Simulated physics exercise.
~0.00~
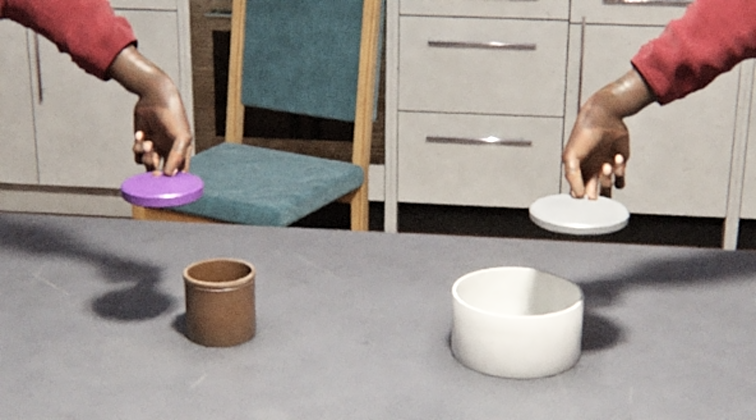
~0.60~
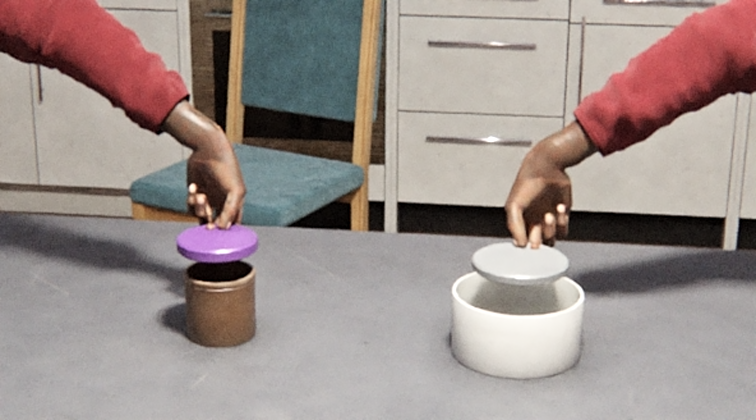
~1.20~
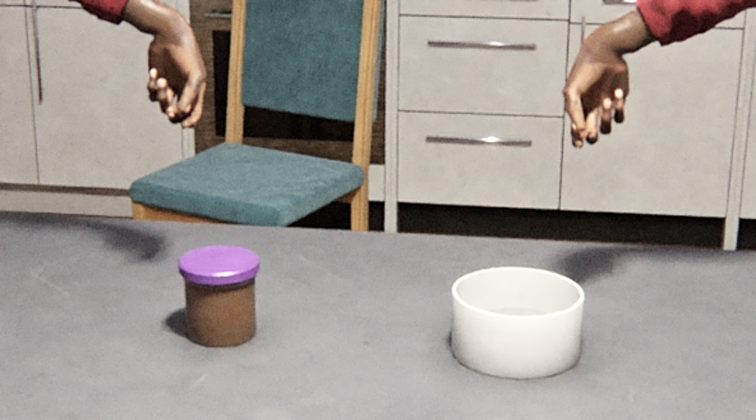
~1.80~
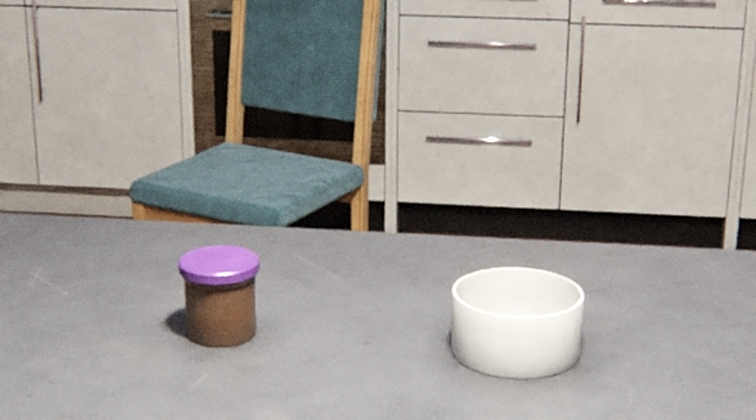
Two hands lowering lids onto containers and withdrawing, the purple one resting on the brown jar, the grey one dropping inside the white bowl.
